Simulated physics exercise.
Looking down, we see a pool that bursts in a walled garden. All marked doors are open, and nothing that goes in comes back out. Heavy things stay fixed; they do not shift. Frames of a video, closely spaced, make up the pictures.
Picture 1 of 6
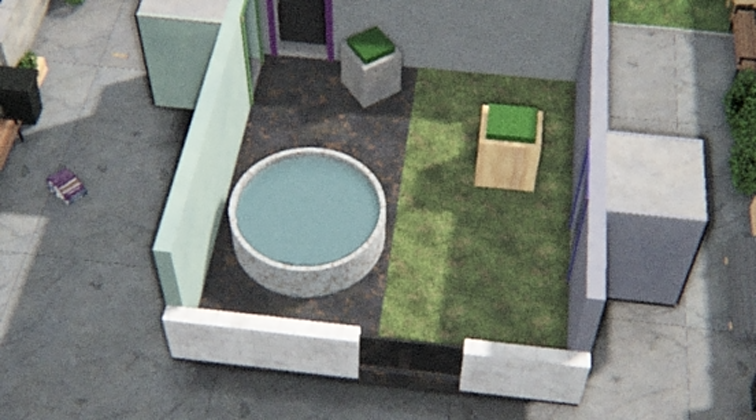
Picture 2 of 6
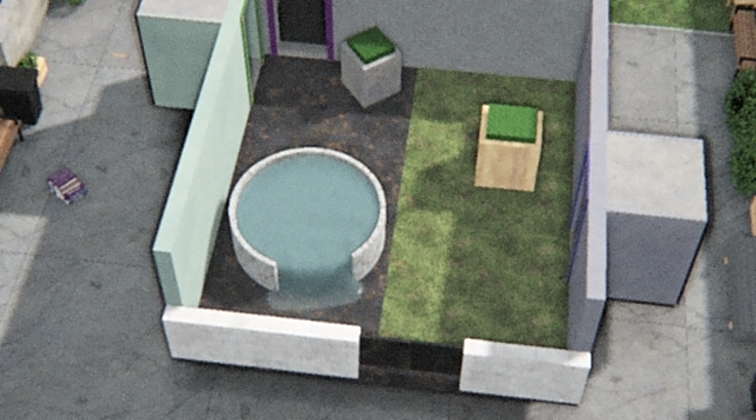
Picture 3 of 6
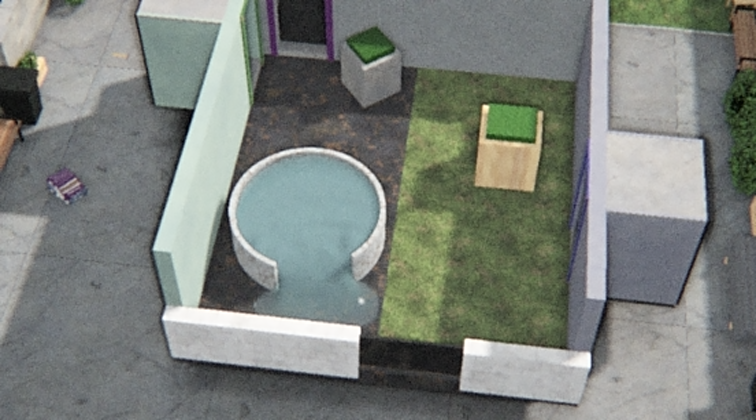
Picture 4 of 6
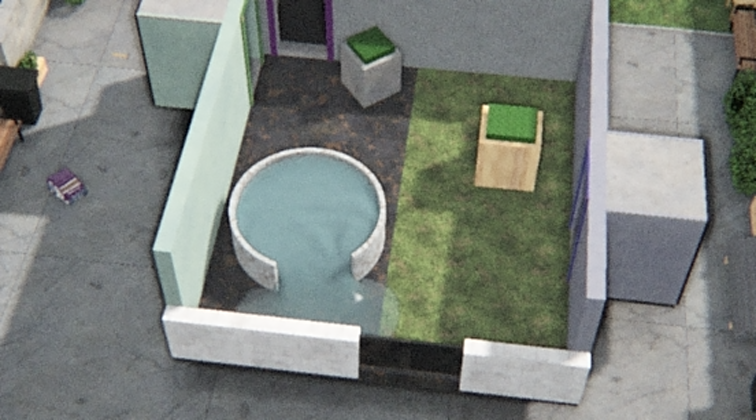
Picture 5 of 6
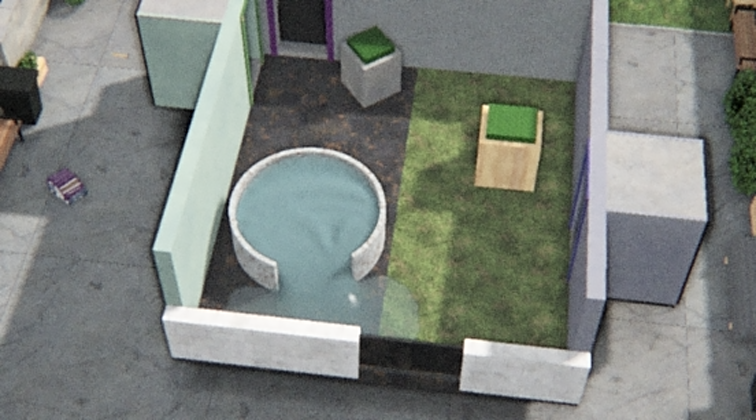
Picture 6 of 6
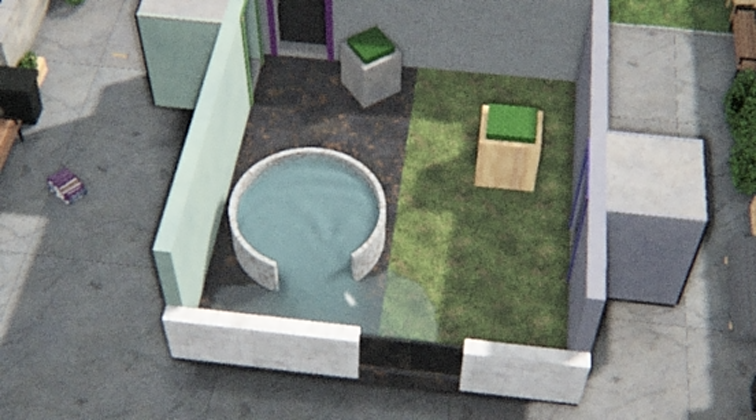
Round pool in a walled garden bursting open at the front, water pouring through the gap and spreading right onto the grass.
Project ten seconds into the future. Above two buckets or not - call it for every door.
Green door: Not above two buckets; purple door: Not above two buckets; blue door: Above two buckets.
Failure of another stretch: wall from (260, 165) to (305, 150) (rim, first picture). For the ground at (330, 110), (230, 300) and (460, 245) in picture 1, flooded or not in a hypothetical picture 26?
Listed order gives sopping; sopping; left alone.
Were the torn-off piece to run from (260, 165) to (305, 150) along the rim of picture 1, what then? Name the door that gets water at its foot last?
That's the one in blue.
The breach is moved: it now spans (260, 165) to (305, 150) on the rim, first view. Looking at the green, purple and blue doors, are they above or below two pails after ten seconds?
One by one: Green lets more in, purple floods, blue takes less.
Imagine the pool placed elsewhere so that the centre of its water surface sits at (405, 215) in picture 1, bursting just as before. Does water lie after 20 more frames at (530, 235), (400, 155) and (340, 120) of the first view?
My reading is hit by the flood first, missed by the flood next and missed by the flood last.
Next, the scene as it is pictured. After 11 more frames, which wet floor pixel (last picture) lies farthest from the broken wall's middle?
The farthest wet spot is near (556, 376).
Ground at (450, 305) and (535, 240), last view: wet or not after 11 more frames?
The first spot is inundated and the second bone-dry.
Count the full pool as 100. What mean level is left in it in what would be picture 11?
Near 66 in a hundred.
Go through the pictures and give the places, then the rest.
The first frame shows the round pool at (308, 210) is whole and still.
In the second frame, water pours out at (316, 284) and has run to (272, 300).
In the third frame, water pours out at (316, 286) and has run to (369, 317).
In the fourth frame, water pours out at (316, 287) and has run to a hidden place.
In the fifth frame, the front is at a hidden place, out from the gap at (316, 287).
In the sixth frame, water pours out at (316, 286) and has run to a hidden place.
A moment on, water covers 15 % of the floor; the green door not reached, the purple door not reached, the blue door not reached.
Next, water covers 30 % of the floor; the green door not reached, the purple door not reached, the blue door not reached.
Then, water covers 55 % of the floor; the green door wet at the sill, nothing in, the purple door not reached, the blue door under two buckets in.
Later, water covers 80 % of the floor; the green door wet at the sill, nothing in, the purple door wet at the sill, nothing in, the blue door over two buckets in.
In the end, water covers 100 % of the floor; the green door wet at the sill, nothing in, the purple door wet at the sill, nothing in, the blue door over two buckets in.
